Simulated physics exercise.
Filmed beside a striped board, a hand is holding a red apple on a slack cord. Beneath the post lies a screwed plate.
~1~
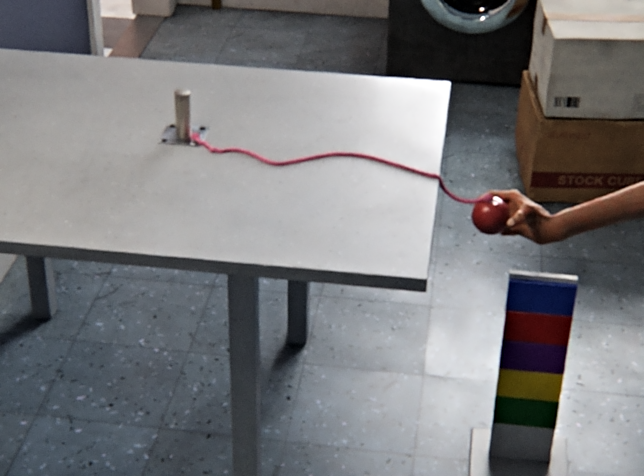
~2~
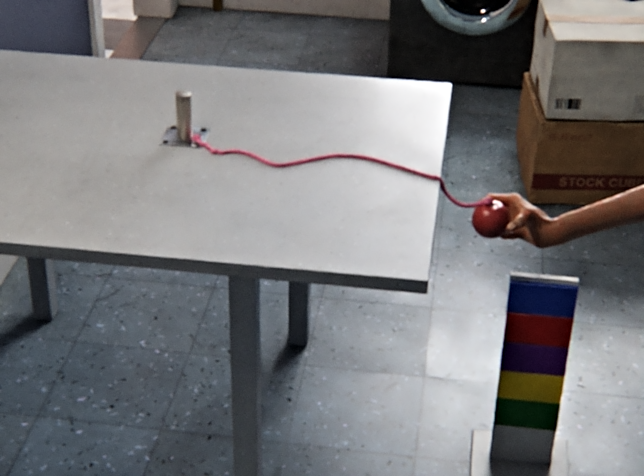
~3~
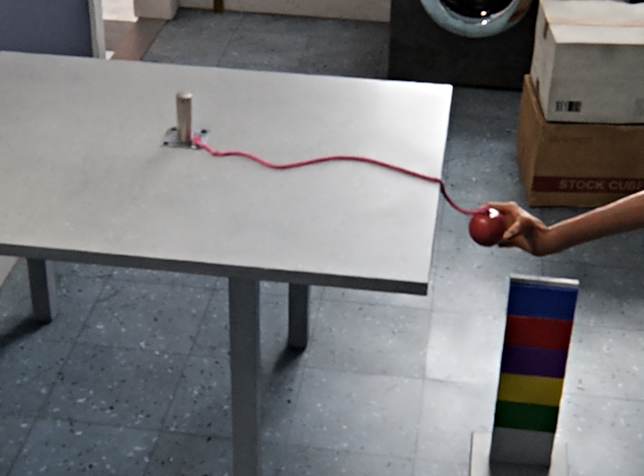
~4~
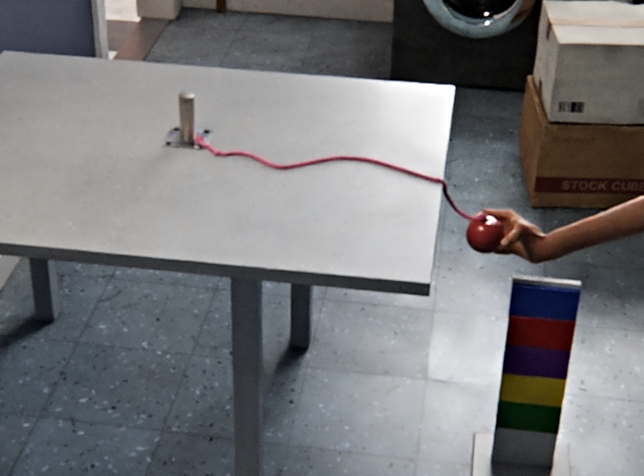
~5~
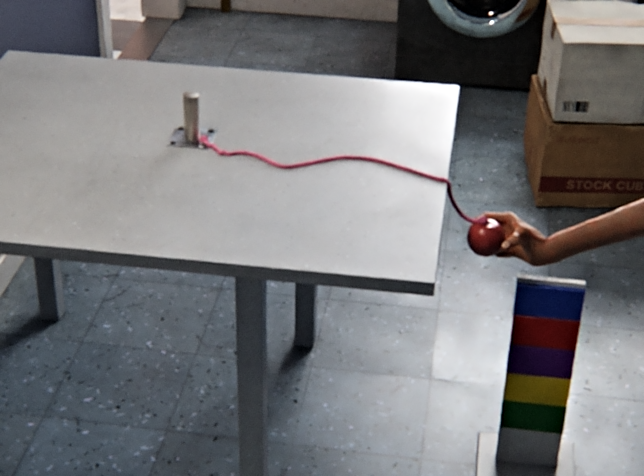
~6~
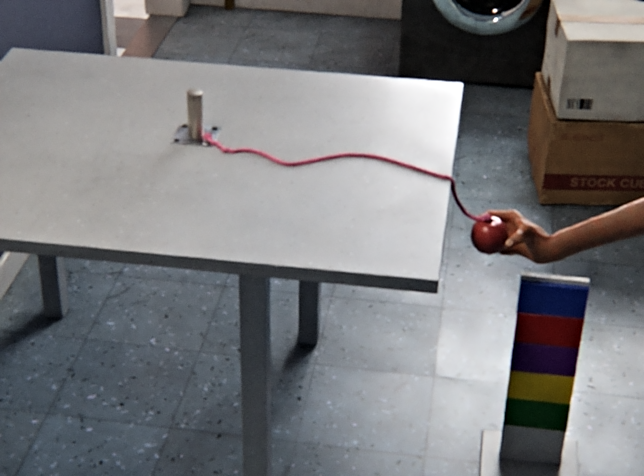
The clip opens on a hand holding a red apple beyond the right edge of a gray table, a slack red cord running from it to a short post, above a striped board. The hand lowers the apple very slightly, then stays nearly still as the view shifts a little.
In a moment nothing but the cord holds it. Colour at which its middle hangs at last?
The blue one.
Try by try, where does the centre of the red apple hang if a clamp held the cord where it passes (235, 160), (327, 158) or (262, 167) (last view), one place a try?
About (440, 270), (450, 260) and (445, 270).
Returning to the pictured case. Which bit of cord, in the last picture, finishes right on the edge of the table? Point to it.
Spot: Approx. (414, 168).
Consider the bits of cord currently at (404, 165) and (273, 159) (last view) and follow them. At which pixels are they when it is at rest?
They finish close to (439, 174) and close to (303, 151).
Soon after, apple near (469, 281); level with blue.
Then, apple near (424, 278); level with blue.
Further on, apple near (436, 283); level with blue.
At rest, apple near (440, 284); level with blue. The blue one.
